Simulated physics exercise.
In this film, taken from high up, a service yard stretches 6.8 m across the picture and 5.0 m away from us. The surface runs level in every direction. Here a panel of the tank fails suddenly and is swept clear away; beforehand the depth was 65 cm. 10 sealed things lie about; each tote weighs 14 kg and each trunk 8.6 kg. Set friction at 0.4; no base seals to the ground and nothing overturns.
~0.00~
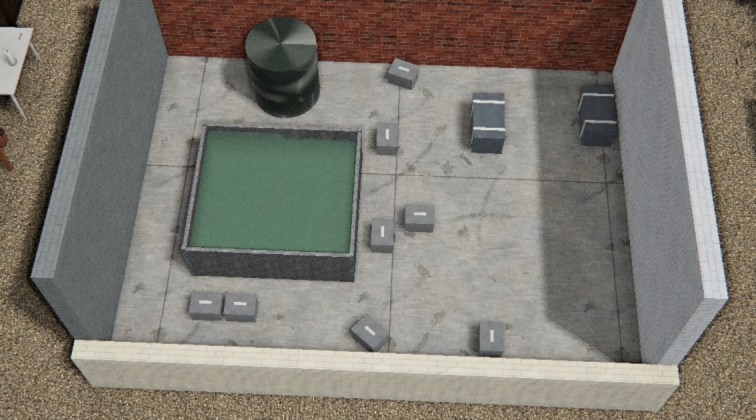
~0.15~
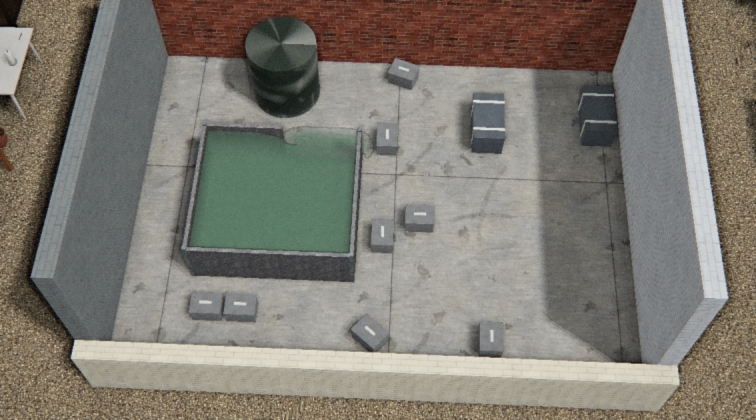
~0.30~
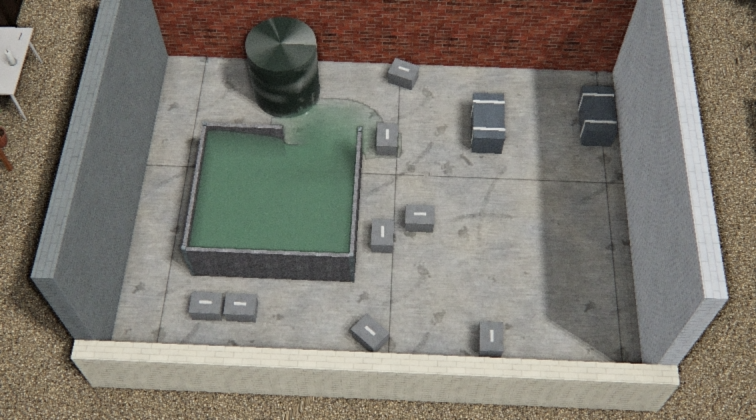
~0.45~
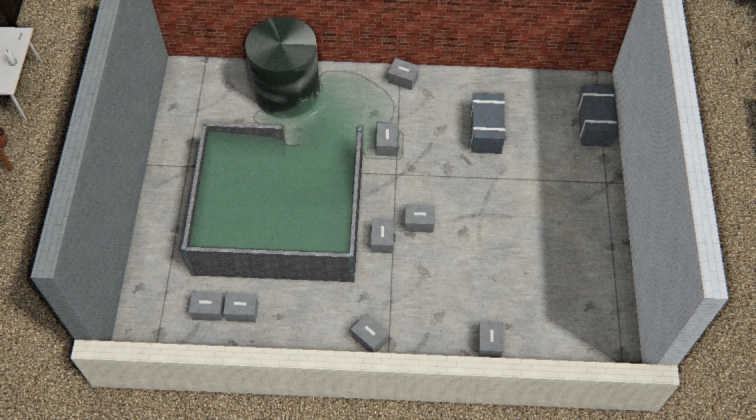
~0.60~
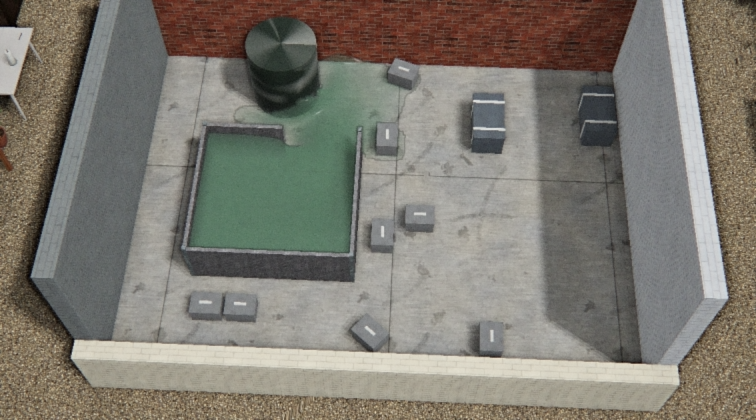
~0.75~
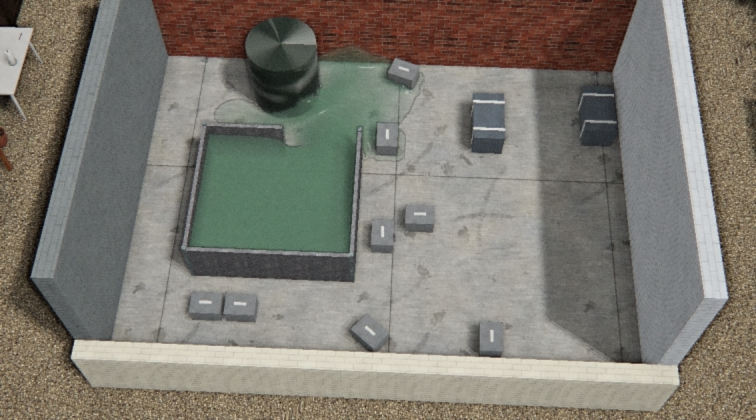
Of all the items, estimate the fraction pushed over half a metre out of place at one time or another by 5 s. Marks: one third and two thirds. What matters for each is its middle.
Short of a third.
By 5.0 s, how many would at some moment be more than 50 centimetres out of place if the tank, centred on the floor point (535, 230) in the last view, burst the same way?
4.
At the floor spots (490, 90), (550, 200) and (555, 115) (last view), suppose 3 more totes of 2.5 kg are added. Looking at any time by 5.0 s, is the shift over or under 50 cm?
Above, above, above.
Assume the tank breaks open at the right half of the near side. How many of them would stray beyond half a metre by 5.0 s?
Then it comes to 3.
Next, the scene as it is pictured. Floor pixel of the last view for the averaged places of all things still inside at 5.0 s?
About (415, 279).
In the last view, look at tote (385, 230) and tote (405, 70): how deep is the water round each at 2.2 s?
About 0 and 10 cm.
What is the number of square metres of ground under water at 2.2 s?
About 14 m2.
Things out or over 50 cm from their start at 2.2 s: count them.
That would be 1.
After 1.1 s 0 of 10 are over 50 cm from their spots; 0 afloat.
After 2.2 s 1 of 10 are over 50 cm from their spots; 0 afloat.
After 3.5 s 3 of 10 are over 50 cm from their spots; 1 afloat.
After 5.0 s 3 of 10 are over 50 cm from their spots, and 3 have been at some point; 2 afloat.
